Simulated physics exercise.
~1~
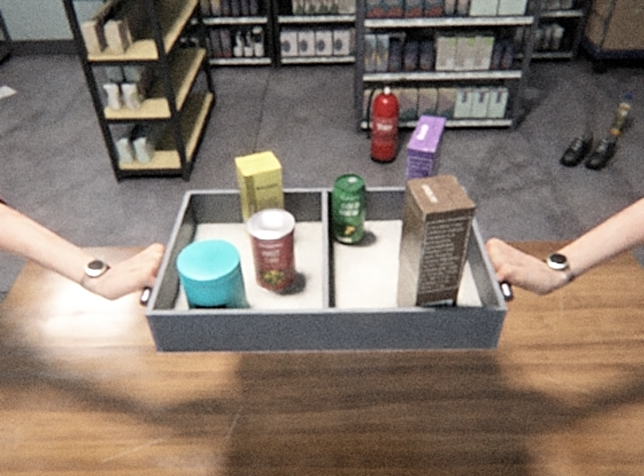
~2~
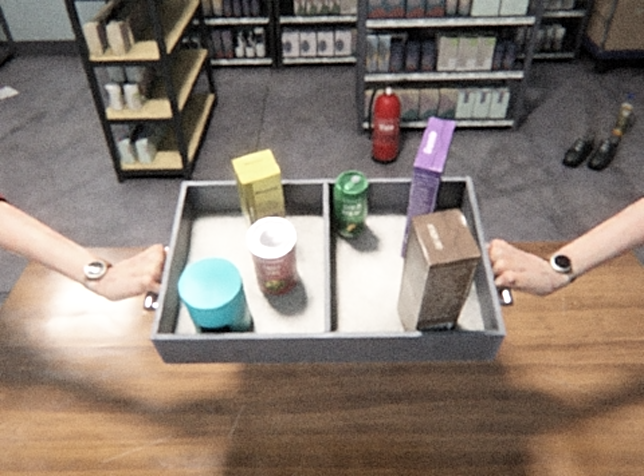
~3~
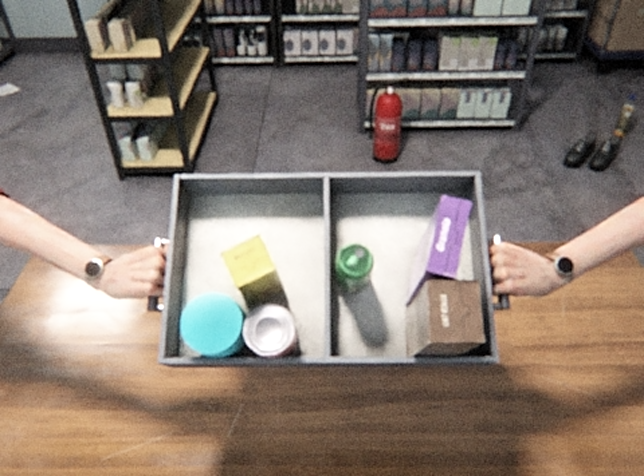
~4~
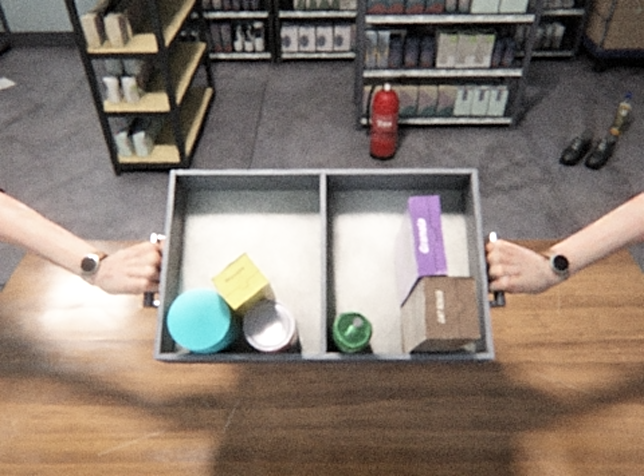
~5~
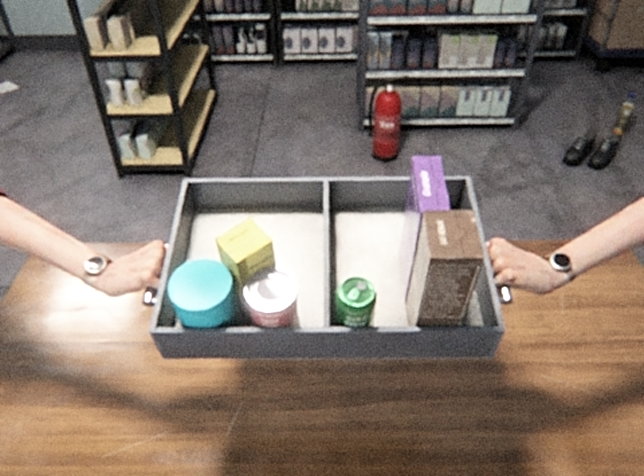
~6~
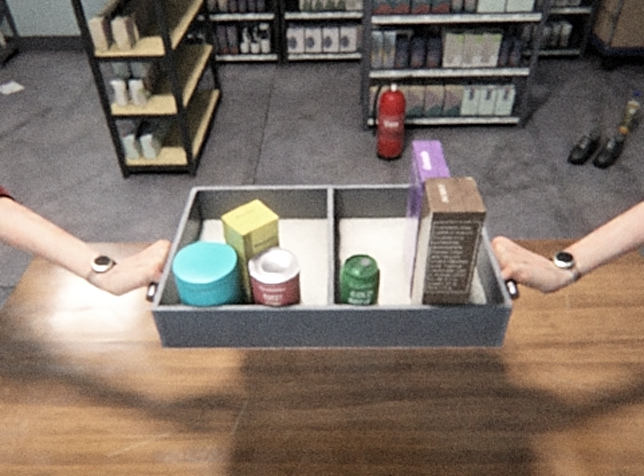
Two hands grip a grey, divided crate above a wooden table, seen from the near side in a shop with stocked shelves and a red extinguisher behind. A turquoise jar, yellow carton and red tin stand in the left half, with a green can, purple packet and tall brown carton in the right. The hands tip the near side down, and the yellow carton, tin and purple packet shift toward the viewer. The green can follows, reaching the near wall. Then the crate swings back level, with everything still inside and upright, gathered nearer the front.
